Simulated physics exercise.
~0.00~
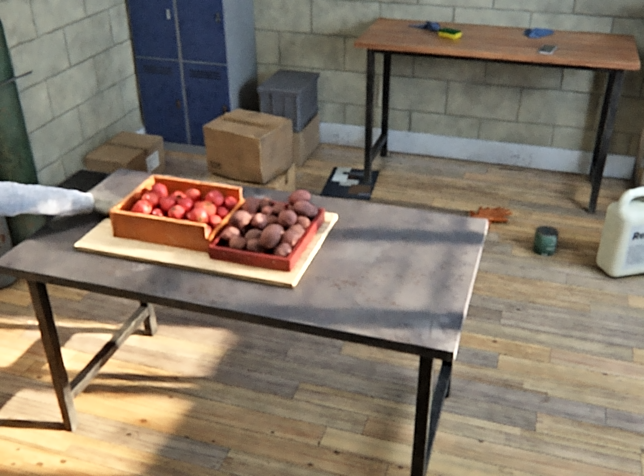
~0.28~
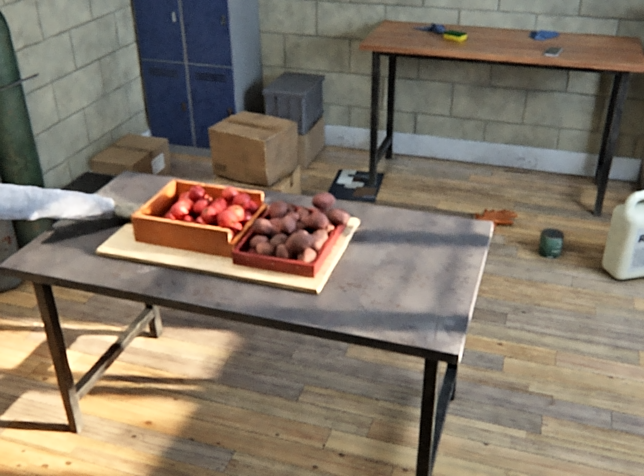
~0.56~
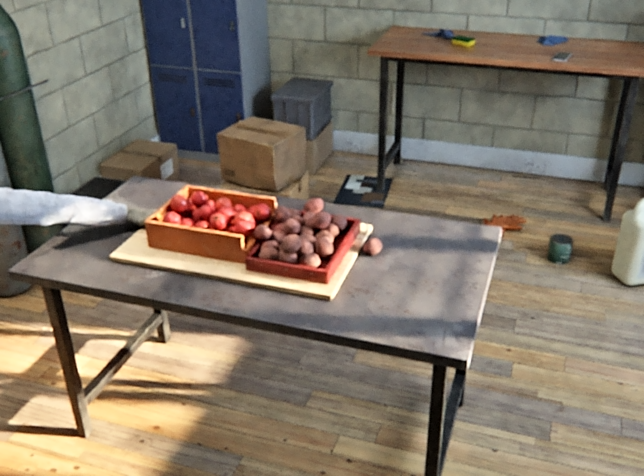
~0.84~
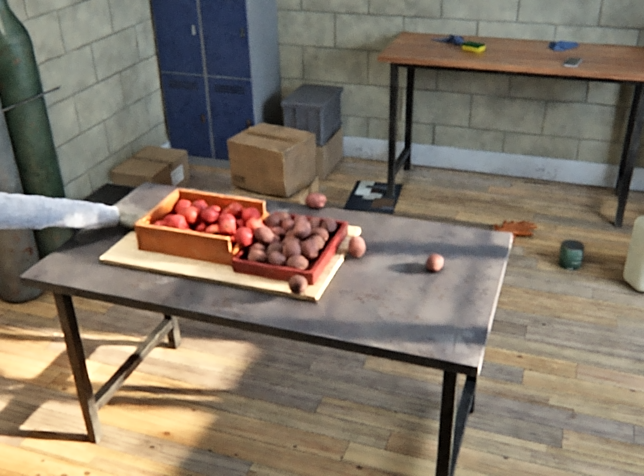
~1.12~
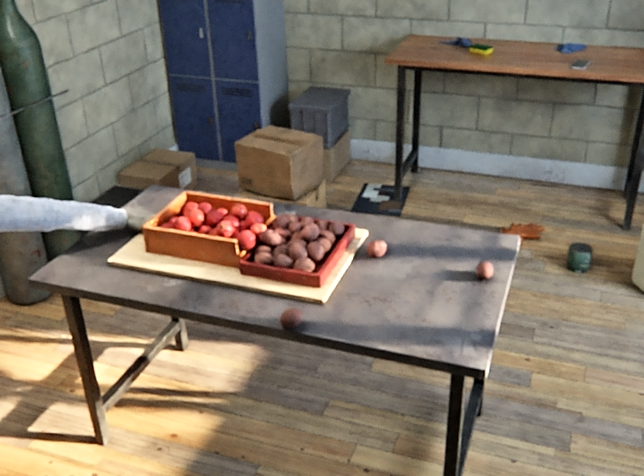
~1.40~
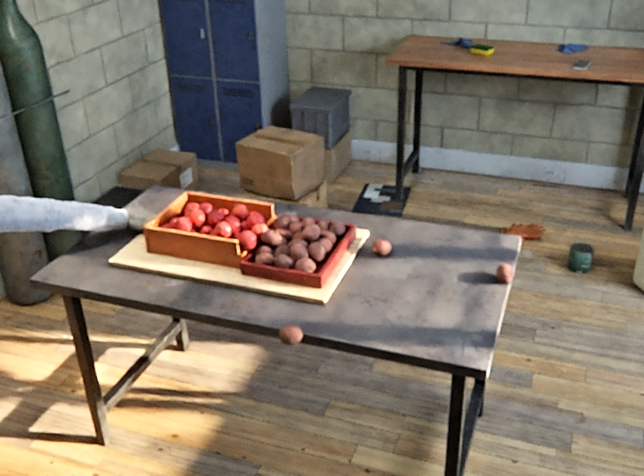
In a sunlit workshop with block walls and a plank floor, a pale-sleeved arm reaches in from the left toward a board on a dark table. The board carries an orange container of tomatoes beside a red container heaped with red potatoes. It slides right, and the potatoes shift until one drops off the right side. As the board moves back left, more pieces spill, and one rolls toward the table's right end. Finally the board is nearly still, with most of the load inside, one stray near the right edge, another at the front edge, and a third beside the board.
